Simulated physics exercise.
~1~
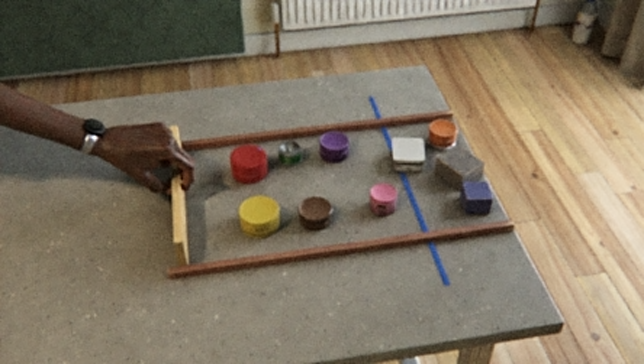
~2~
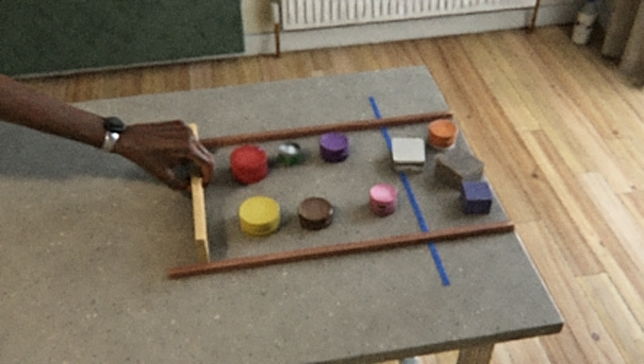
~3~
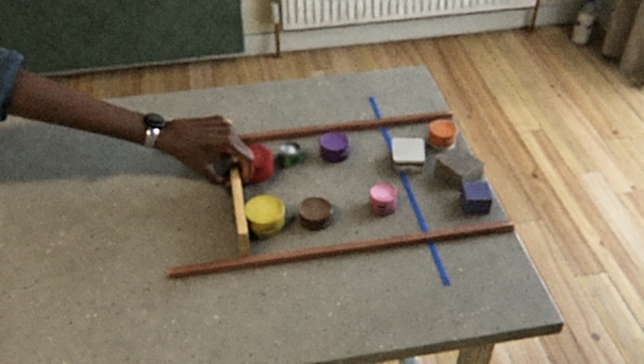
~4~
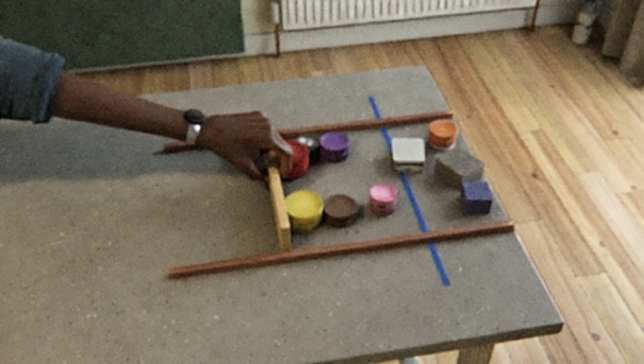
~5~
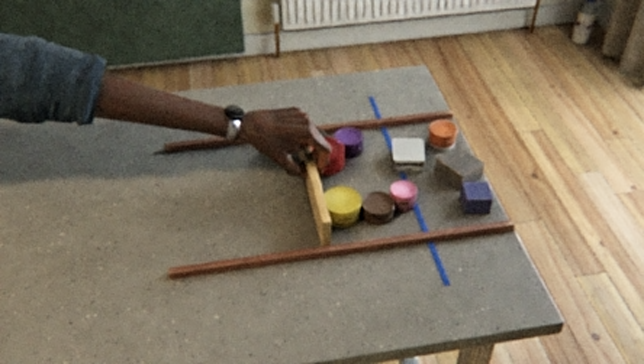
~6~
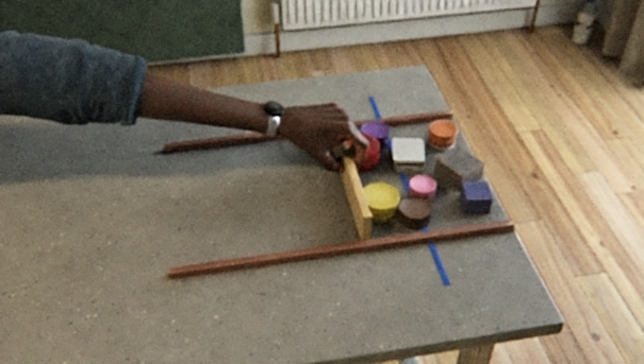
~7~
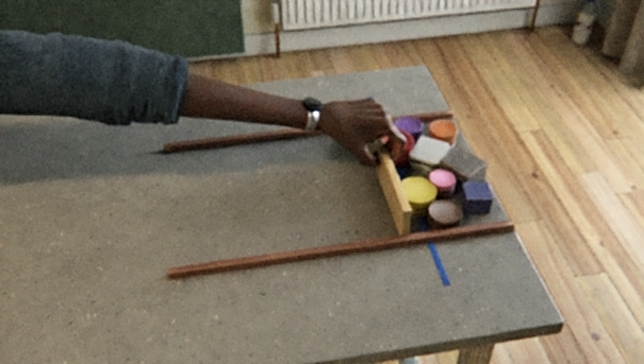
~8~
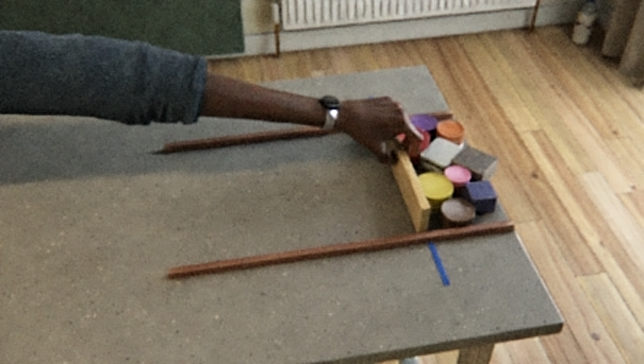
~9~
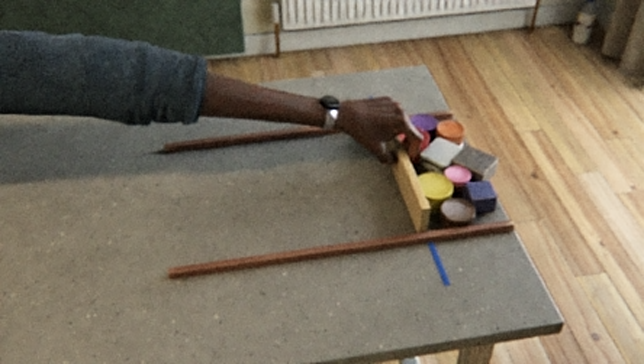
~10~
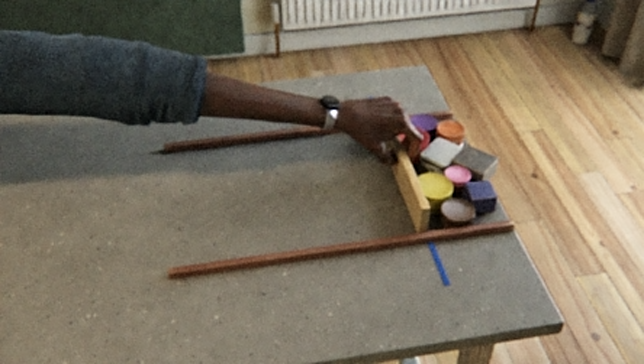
A hand slid an upright wooden board to the right between two rails on a table, gathering the scattered colourful tubs and blocks ahead of it, then stopped with them bunched near the table's edge, and none fell off.
